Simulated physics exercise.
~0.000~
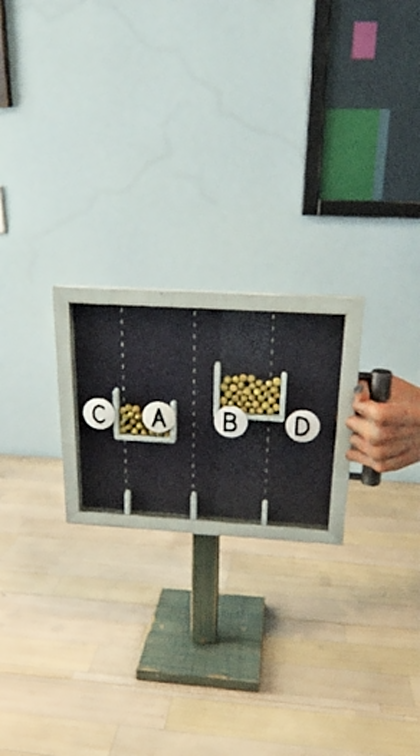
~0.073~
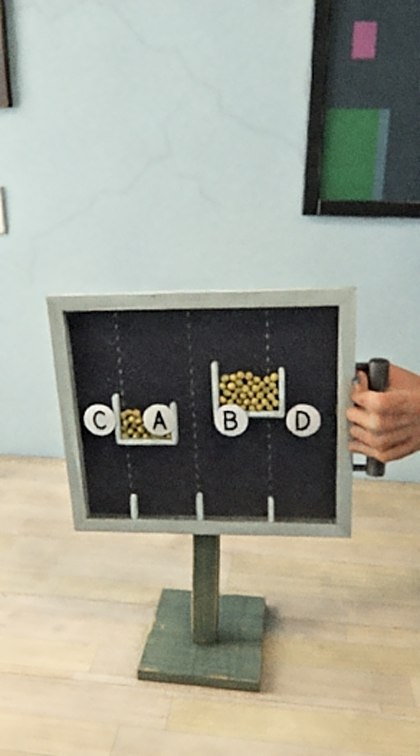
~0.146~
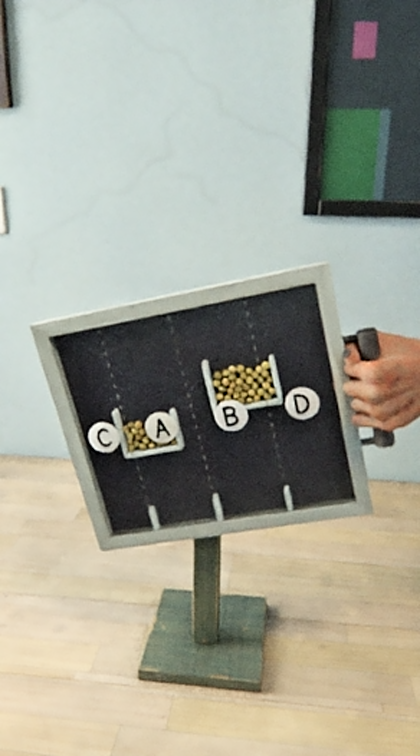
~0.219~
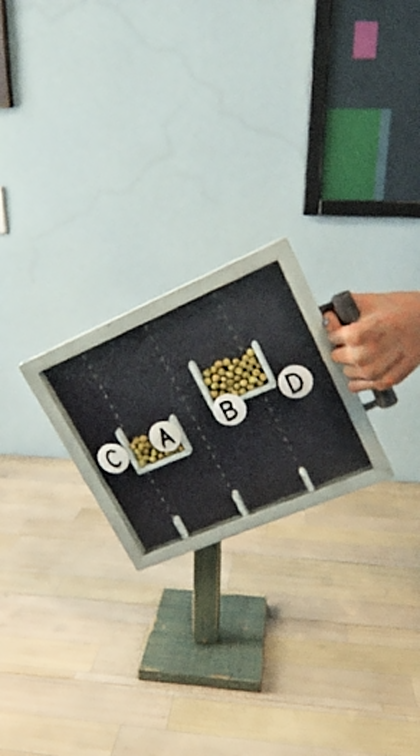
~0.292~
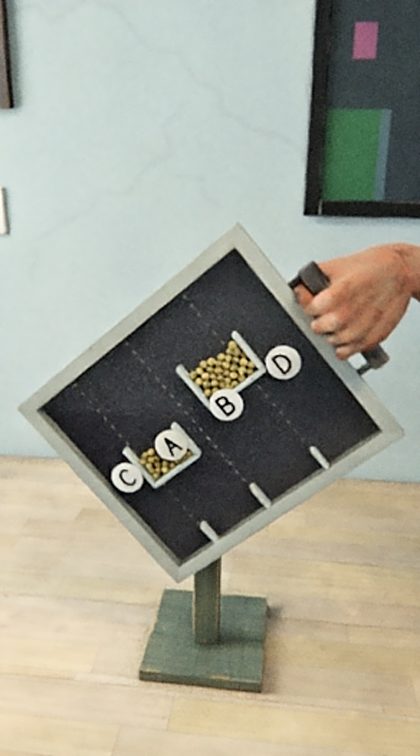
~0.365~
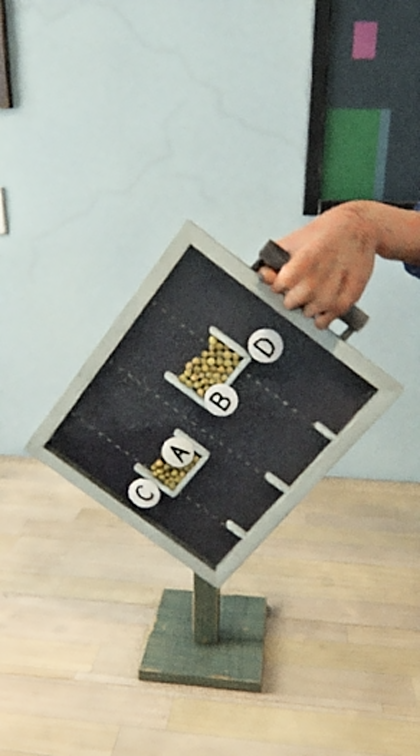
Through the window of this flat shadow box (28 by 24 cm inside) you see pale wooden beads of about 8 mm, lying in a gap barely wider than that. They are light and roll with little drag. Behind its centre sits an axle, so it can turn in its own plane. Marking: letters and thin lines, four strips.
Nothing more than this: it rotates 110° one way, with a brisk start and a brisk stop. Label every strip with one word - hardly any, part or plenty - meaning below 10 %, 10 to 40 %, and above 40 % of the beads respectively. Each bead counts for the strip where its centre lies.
A - hardly any. B - hardly any. C - plenty. D - hardly any.
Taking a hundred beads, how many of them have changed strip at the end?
Roughly 95 in a hundred.
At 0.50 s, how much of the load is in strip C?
Close to 10 per cent of the load.
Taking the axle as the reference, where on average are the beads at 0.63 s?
The middle sits around 2 cm left and 2 cm below.
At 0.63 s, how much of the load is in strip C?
10 per cent.
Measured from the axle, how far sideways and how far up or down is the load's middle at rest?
The middle sits around 4 cm left of it and 14 cm below it.
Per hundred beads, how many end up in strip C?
I'd put it at close to 100 in a hundred.
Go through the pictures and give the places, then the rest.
The first picture shows level; about 60 beads; beads centred (205, 407); top one (243, 378); A (159, 417), B (231, 422), C (99, 414), D (303, 426).
The second picture shows turned 3° anticlockwise; beads centred (204, 407); top one (241, 376).
The third picture shows turned 14° anticlockwise; beads centred (203, 407); top one (266, 366); wall ends (287, 489), (215, 497), (152, 510), (205, 363) to (271, 358), (115, 413) to (172, 411).
The fourth picture shows turned 27° anticlockwise; beads centred (200, 407); top one (251, 353).
The fifth picture shows turned 41° anticlockwise; beads centred (198, 409); top one (233, 345).
The sixth picture shows turned 54° anticlockwise; beads centred (195, 412); top one (213, 340); A (178, 452), B (221, 400), C (144, 493), D (266, 346).
After 0.50 s, it stands 79° anticlockwise; the beads' middle is 2 cm left of and level with the centre; A 35 %, B 55 %, C 10 %.
After 0.63 s, it stands 102° anticlockwise; the beads' middle is 2 cm left of and 2 cm below the centre; A 35 %, B 55 %, C 10 %.
After 0.74 s, it stands 110° anticlockwise; the beads' middle is 3 cm left of and 5 cm below the centre; A 40 %, B 40 %, C 15 %.
Settled by 1.7 s, it stands 110° anticlockwise; A 0 %, B 0 %, C 100 %, D 0 %.
